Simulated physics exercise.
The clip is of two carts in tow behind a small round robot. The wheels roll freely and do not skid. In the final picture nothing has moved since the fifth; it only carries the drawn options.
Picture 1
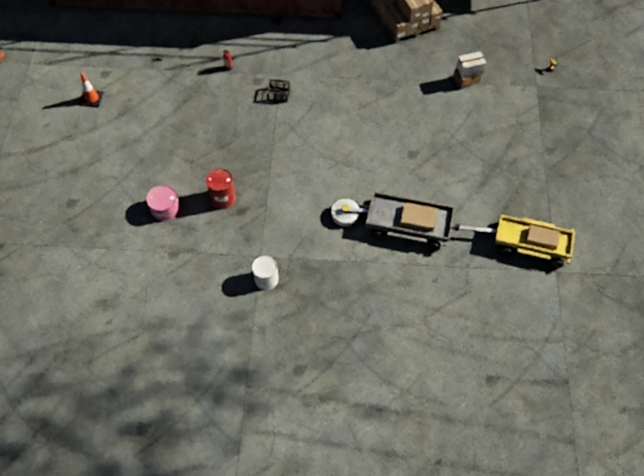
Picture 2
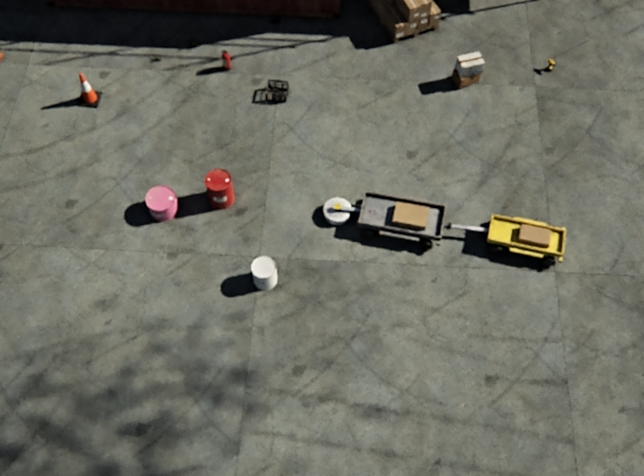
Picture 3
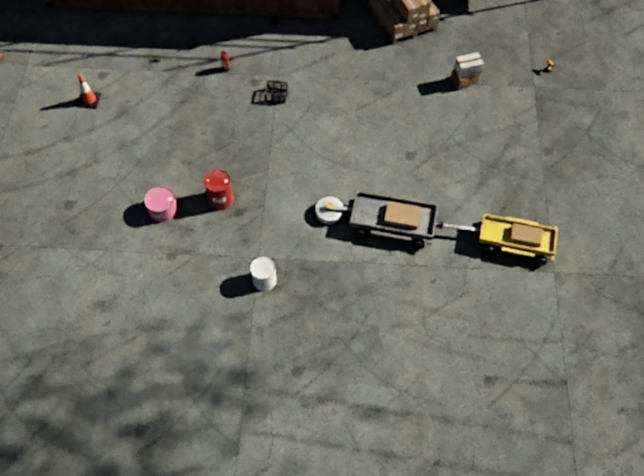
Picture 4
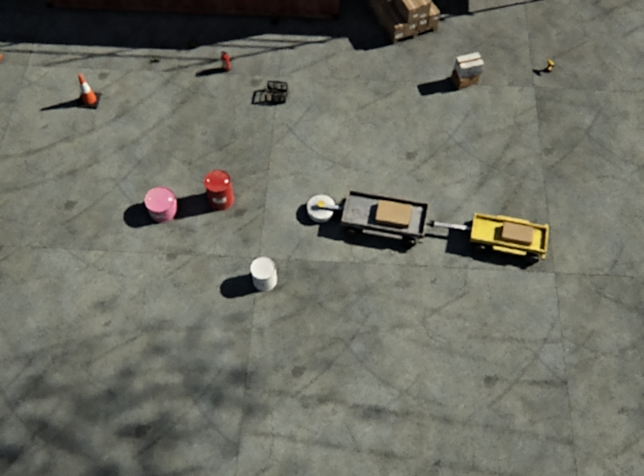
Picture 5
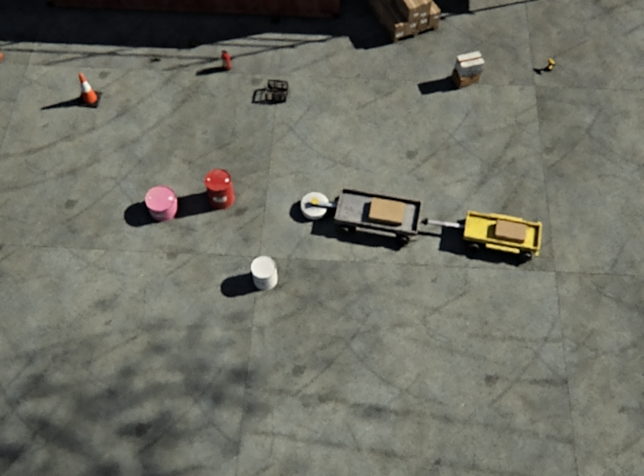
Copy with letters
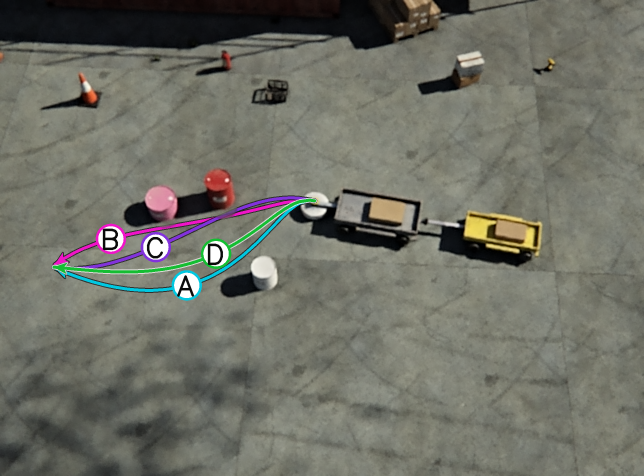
At the start, a small round white robot sits just ahead of a grey cart and a yellow cart, each carrying a brown box, on open pavement. It tows them slowly left a short way, drawing nearer the red drum, while the pink tub and white keg stay still.
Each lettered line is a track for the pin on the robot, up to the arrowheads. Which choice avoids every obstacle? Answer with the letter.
D.
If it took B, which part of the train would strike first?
The grey cart.
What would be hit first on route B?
It meets the red drum.
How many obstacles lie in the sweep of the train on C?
It touches one.
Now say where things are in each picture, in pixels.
Grey cart (410, 217); yellow cart (535, 237); white keg (266, 279), in the first frame.
Robot (337, 210); grey cart (402, 216); yellow cart (526, 236); white keg (265, 279), in the second frame.
Robot (330, 209); grey cart (394, 216); yellow cart (518, 236); pink tub (163, 210), in the third frame.
Robot (321, 208); grey cart (385, 214); yellow cart (509, 234); red drum (221, 200), in the fourth frame.
Robot (315, 205); grey cart (379, 212); yellow cart (502, 232); white keg (265, 279); red drum (222, 199); pink tub (164, 209), in the fifth frame.
On the copy, A from (315, 201) via (198, 282) to (55, 268); B from (315, 201) via (186, 224) to (55, 265); C from (315, 201) via (186, 233) to (54, 267); D from (315, 201) via (196, 262) to (54, 267).
On D. First, robot (234, 248), last cart (416, 218).
Then, robot (139, 275), last cart (325, 223).
Finally, robot (54, 271), last cart (247, 242); nothing has been touched.
By contrast, A meets the white keg; B meets the red drum and pink tub; C meets the red drum.
